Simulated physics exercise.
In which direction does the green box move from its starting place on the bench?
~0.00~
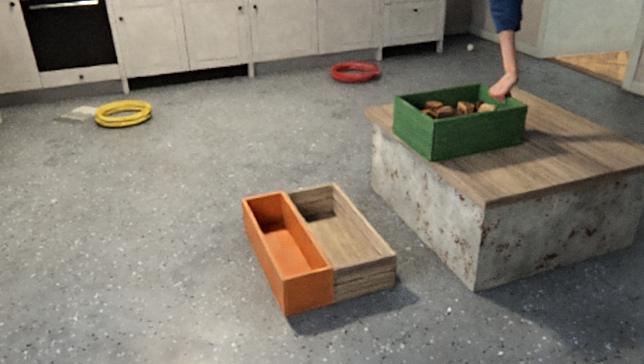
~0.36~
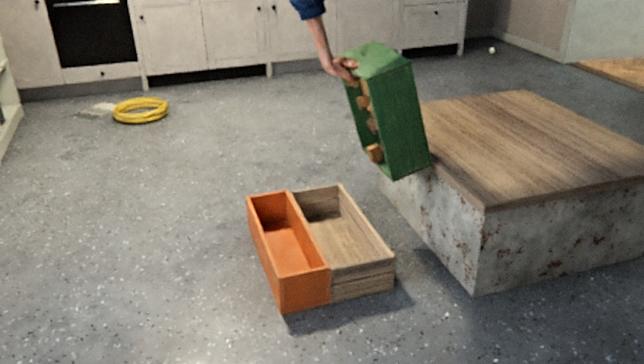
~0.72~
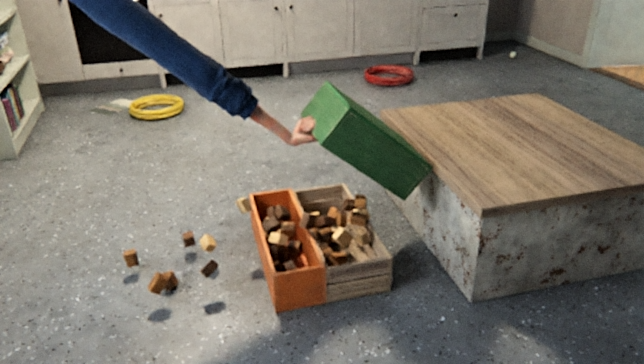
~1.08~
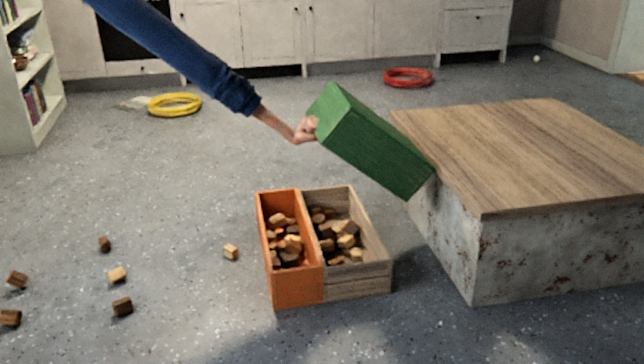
The green box moves to the left, off the bench and toward the containers on the floor.
